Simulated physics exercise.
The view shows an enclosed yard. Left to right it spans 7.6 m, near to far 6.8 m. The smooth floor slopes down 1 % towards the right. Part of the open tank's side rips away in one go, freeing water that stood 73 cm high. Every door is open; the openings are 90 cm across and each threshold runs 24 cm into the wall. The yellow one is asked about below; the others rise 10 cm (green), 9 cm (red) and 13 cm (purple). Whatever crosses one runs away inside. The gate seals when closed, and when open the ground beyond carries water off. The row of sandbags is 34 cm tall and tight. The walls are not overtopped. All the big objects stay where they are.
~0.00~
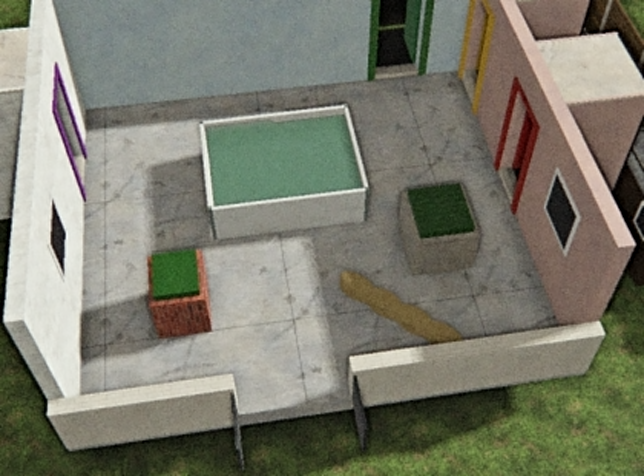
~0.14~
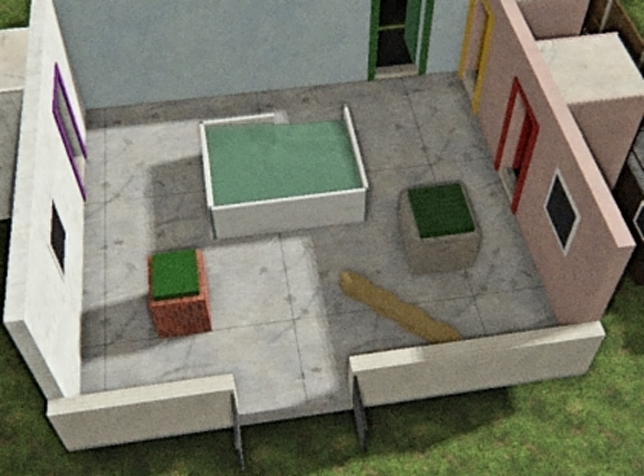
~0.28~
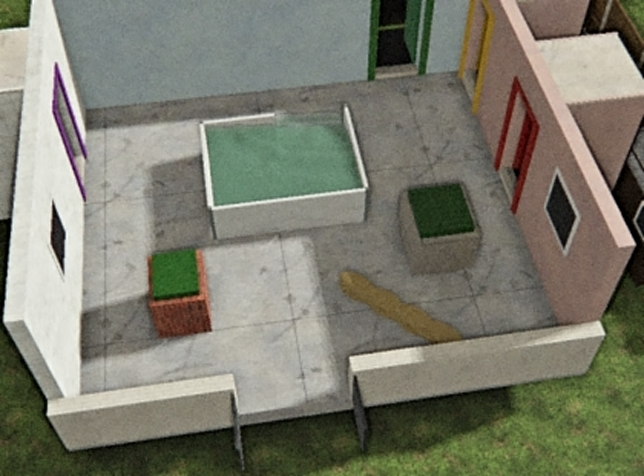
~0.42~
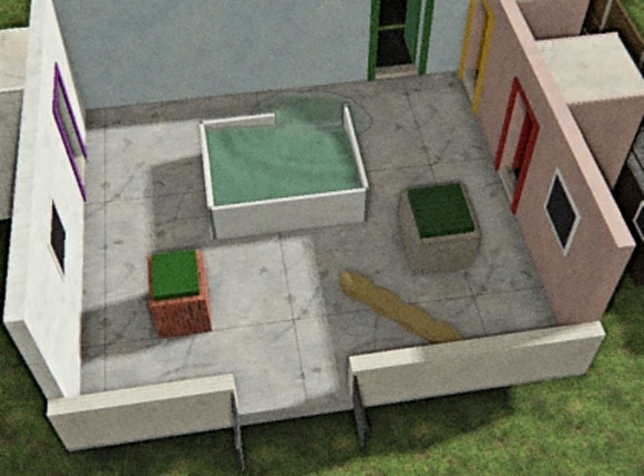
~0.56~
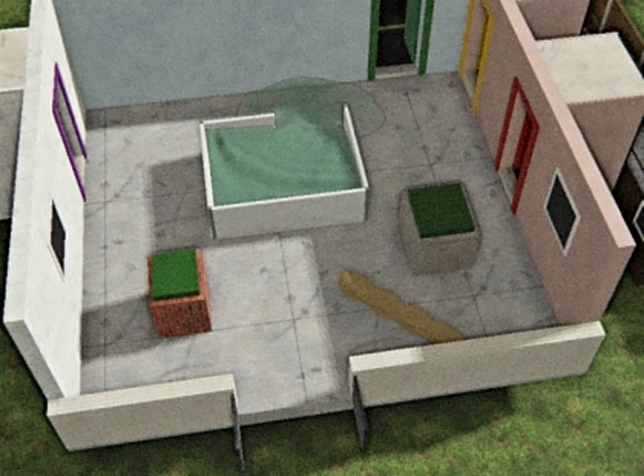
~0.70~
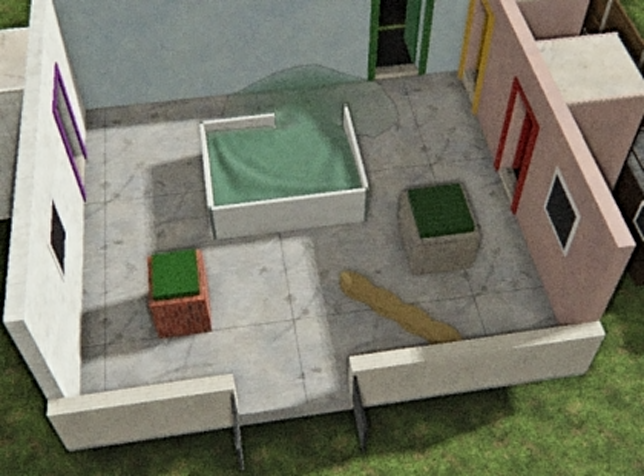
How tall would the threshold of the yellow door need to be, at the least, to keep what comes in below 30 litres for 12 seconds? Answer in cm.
Some 33 cm above the ground.
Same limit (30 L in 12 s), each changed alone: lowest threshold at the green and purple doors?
Roughly 15 cm at green and 11.0 cm at purple.
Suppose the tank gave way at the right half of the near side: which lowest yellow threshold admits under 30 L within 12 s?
Some 10.5 cm.
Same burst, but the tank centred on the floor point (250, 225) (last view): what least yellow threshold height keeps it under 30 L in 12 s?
About 30 cm.
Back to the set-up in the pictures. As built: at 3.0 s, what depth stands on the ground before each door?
Depths in cm: Green 16, red 6, purple 17, yellow 37.
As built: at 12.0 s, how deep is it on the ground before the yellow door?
Some 11.5 cm.
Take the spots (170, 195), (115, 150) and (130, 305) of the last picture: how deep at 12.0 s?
In that order: 4, 4 and 7 cm.
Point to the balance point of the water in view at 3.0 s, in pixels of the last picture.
Around (302, 150).
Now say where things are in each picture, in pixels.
The first picture shows still water, 73 cm deep, in the open tank at (282, 158); the yellow door at (475, 55) is dry.
In the second picture, water pours out on the far side and has run 0.3 m, to a hidden place; about 10 cm deep outside, 73 cm at the back.
In the third picture, the front is at a hidden place, 0.8 m from the gap on the far side; 1.1 m2 of floor is wet, 73 cm left at the back.
In the fourth picture, the front is at (280, 95), 1.4 m from the gap on the far side; 2.5 m2 of floor is wet, 74 cm left at the back.
In the fifth picture, water pours out on the far side and has run 1.6 m, to (253, 92); about 8 cm deep outside, 70 cm at the back.
In the sixth picture, the gap is on the far side, the front 1.8 m out at (369, 80); the back of the open tank holds 61 cm; 1.7 m in a straight line remain to the yellow door at (475, 55).
After 1.4 s water covers 15 % of the floor, deepest (53 cm) near (303, 91); it has not reached the yellow door.
After 3.0 s water covers 35 % of the floor, deepest (40 cm) near (464, 86); 37 cm at the yellow door, 68 litres in over its 25 cm threshold.
After 12.0 s water covers 95 % of the floor, deepest (14 cm) near (343, 227); 12 cm at the yellow door, 111 litres in over its 25 cm threshold.
At the yellow door as built, the water arrived by 1.7 s and peaked near 40 cm at 2.4 s.
With a threshold of 29 cm, 62 litres would have come in within the 12 s; with 39 cm, 8 litres. So under 30 litres takes about 33 cm.
